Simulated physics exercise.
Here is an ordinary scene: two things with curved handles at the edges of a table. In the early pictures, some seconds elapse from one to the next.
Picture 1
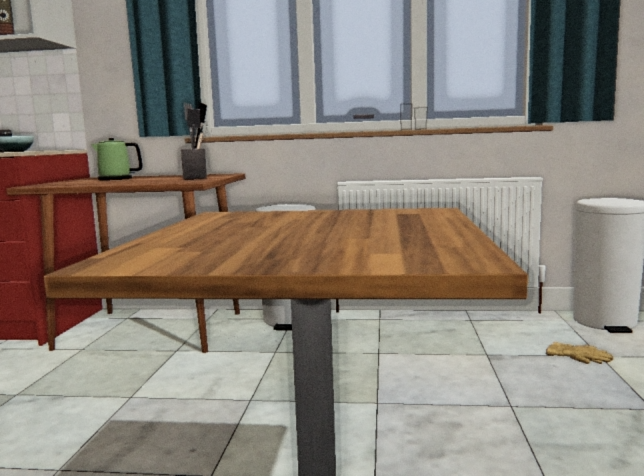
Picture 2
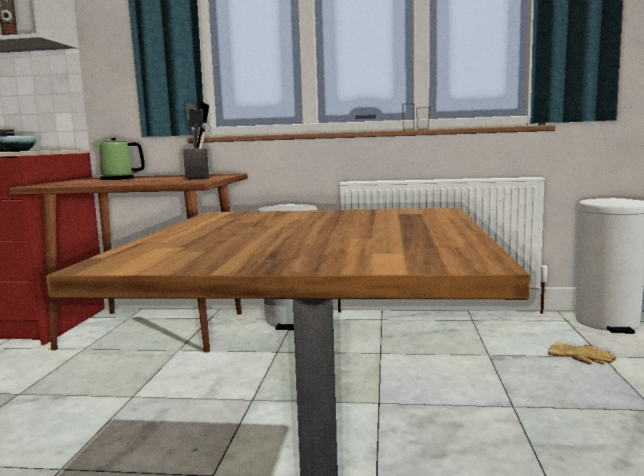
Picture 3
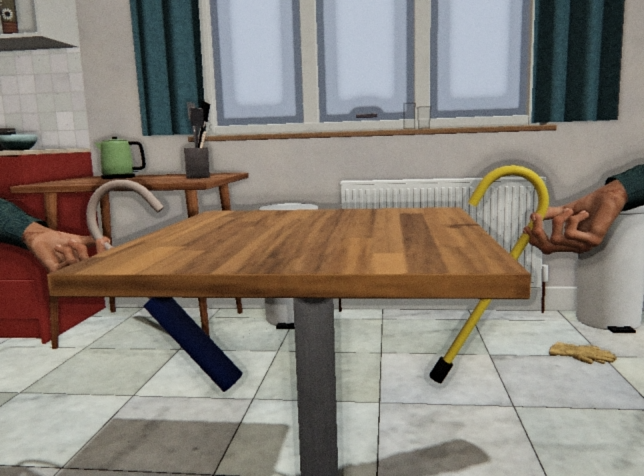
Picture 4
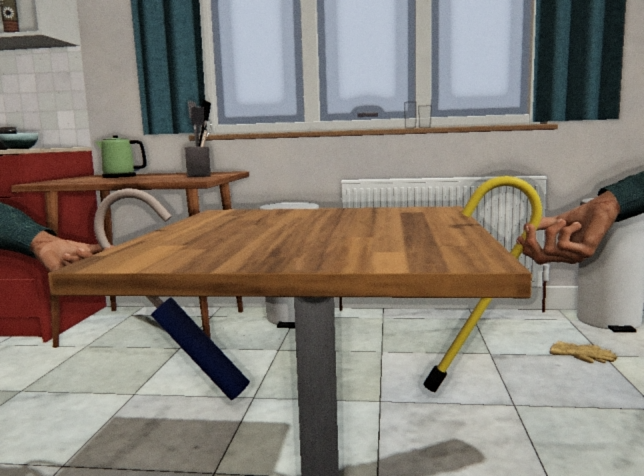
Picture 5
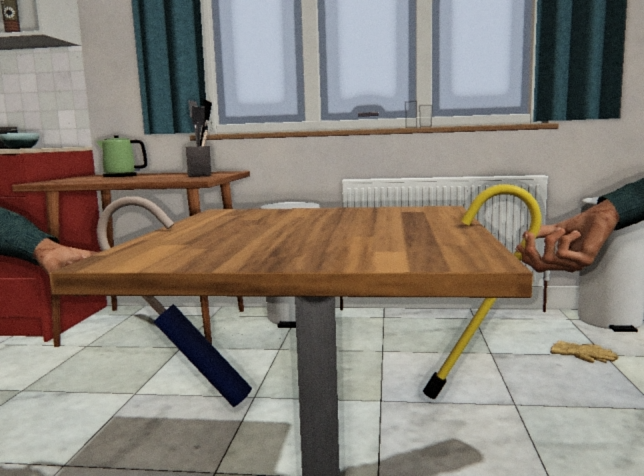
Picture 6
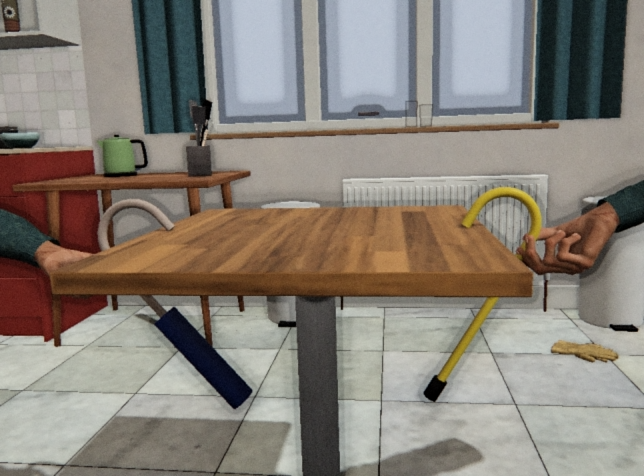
In a kitchen, two hands bringing a blue umbrella and a yellow cane by their curved handles to opposite edges of a wooden table.
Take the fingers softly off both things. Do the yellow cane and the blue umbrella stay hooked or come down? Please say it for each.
In the end, the yellow cane stays hooked, the blue umbrella stays hooked.
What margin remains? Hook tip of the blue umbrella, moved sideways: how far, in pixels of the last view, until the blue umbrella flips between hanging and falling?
Around 20 pixels, leftwards.
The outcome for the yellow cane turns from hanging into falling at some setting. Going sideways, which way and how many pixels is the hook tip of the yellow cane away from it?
20 px right, roughly.
Then, 0.32 s past the last view, yellow cane at rest near (464, 292); blue umbrella at rest near (185, 299).
Finally, the yellow cane remains in place, near (462, 292); the blue umbrella remains in place, near (187, 299).
